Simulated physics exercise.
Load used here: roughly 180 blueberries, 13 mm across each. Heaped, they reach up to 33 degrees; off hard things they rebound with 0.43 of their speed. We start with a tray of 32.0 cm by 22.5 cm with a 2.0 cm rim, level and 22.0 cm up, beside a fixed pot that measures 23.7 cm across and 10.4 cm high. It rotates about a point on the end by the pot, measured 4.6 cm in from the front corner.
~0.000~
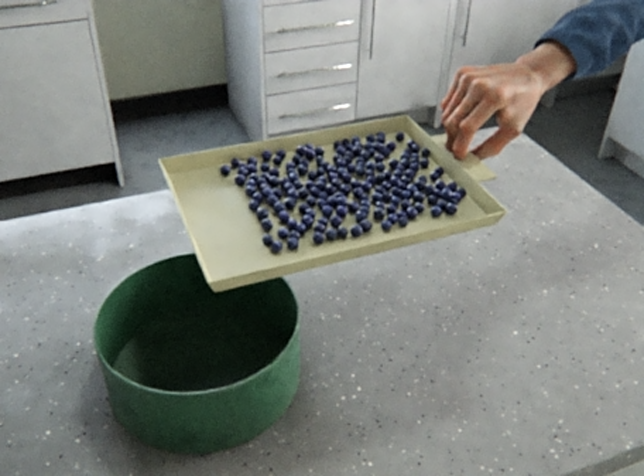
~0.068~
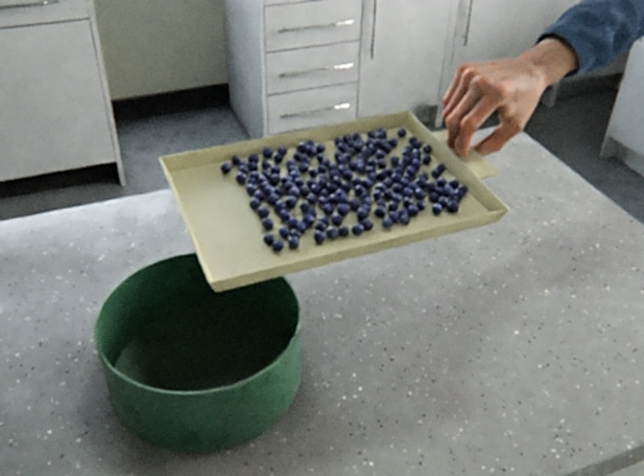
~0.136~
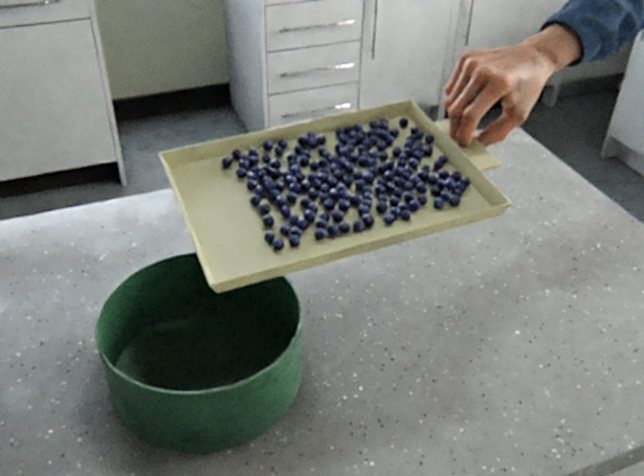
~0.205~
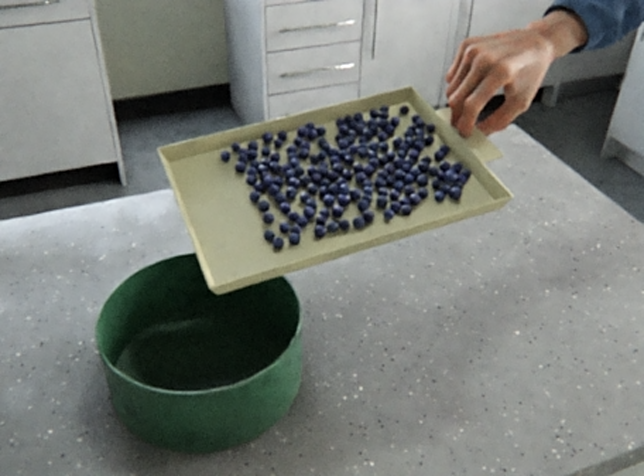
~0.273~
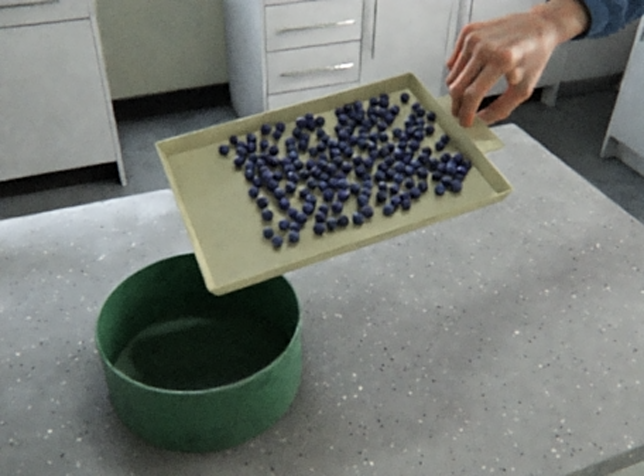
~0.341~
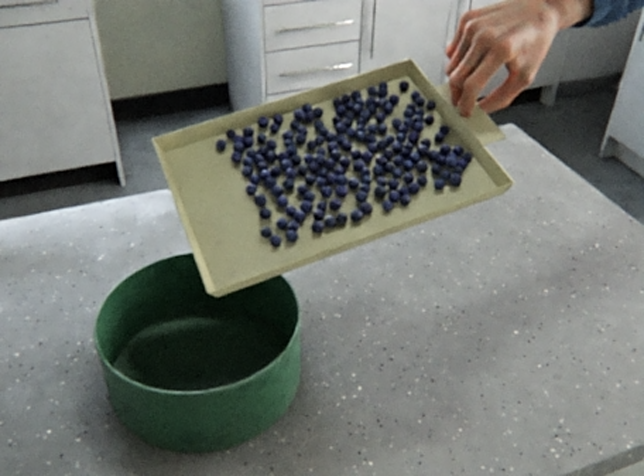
A hand raised the right end of a pale tray of blueberries above a speckled counter, steadily steepening its slant while the left end stayed low over a green pot and the berries barely shifted.
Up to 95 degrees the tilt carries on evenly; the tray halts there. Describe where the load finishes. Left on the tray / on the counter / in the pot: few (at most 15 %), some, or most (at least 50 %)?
Left on the tray: Few; counter: Most; pot: Some.
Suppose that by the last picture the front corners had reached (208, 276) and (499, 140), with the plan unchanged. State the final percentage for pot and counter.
The pot gets 75 and the counter 25.
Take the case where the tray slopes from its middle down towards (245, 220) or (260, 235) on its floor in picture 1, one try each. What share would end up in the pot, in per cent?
About 80 per cent on the first try and 65 per cent on the second.
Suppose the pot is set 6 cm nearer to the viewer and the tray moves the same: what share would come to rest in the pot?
Estimated share: Around 90 in a hundred.
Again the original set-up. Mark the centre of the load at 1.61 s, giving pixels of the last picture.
Roughly (258, 232).
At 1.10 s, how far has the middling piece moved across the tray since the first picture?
About 11 cm.
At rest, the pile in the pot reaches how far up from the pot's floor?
Roughly 2.5 cm up.
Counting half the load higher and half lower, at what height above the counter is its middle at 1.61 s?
Height: Around 28 cm.
After 1.10 s, tilt 52 degrees; the tray holds 100 %, the pot 0 %.
Then, at 1.61 s, tilt 77 degrees; the tray holds 90 %, the pot 0 %.
Then, at 2.19 s, tilt 95 degrees; the tray holds 0 %, the pot 30 %.
By 3.0 s all is still; tray 0 %, counter 70 %, pot 30 %.
